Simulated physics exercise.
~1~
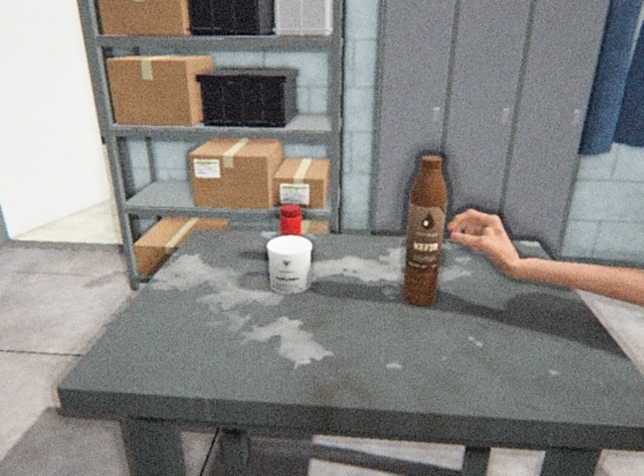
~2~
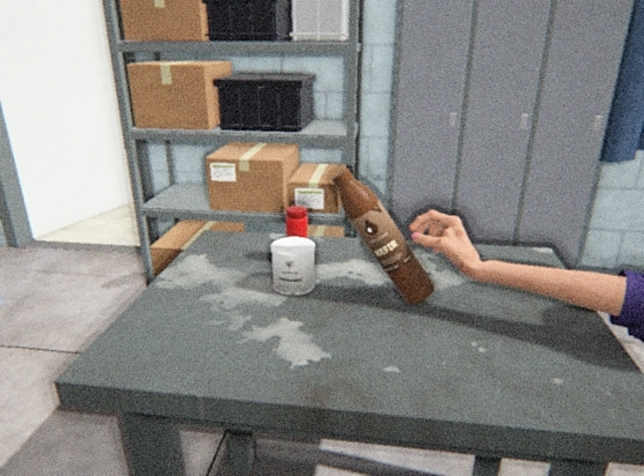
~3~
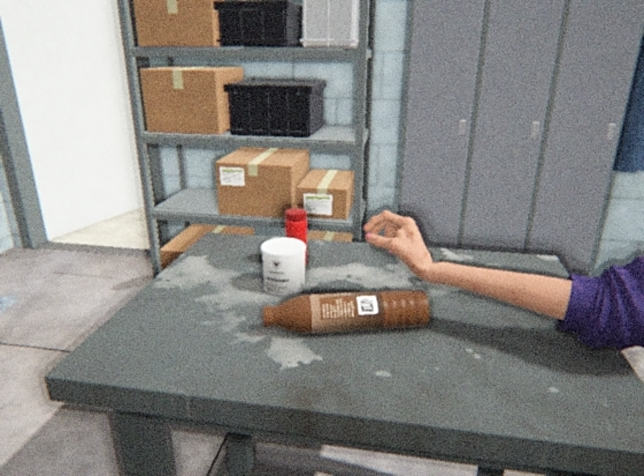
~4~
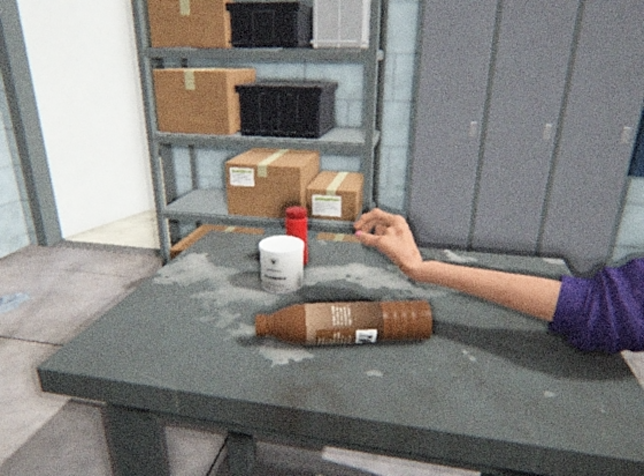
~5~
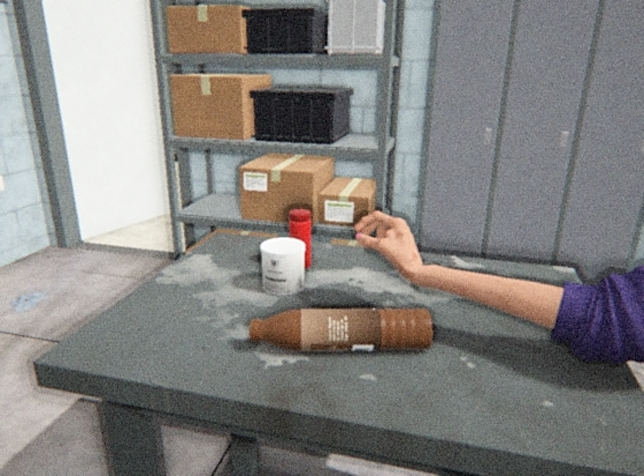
To begin with, a brown bottle stands upright on a worn grey table near a white tin and a red shaker, with shelves of boxes and lockers behind, as a hand reaches in from the right. The fingers press against the bottle near its upper part, and it tilts to the left. It keeps toppling until it lands on its side in front of the tin, its neck pointing left. The bottle rolls a little towards the near edge while the hand stays hovering above. At the end it lies on the table, with the tin and shaker still standing.
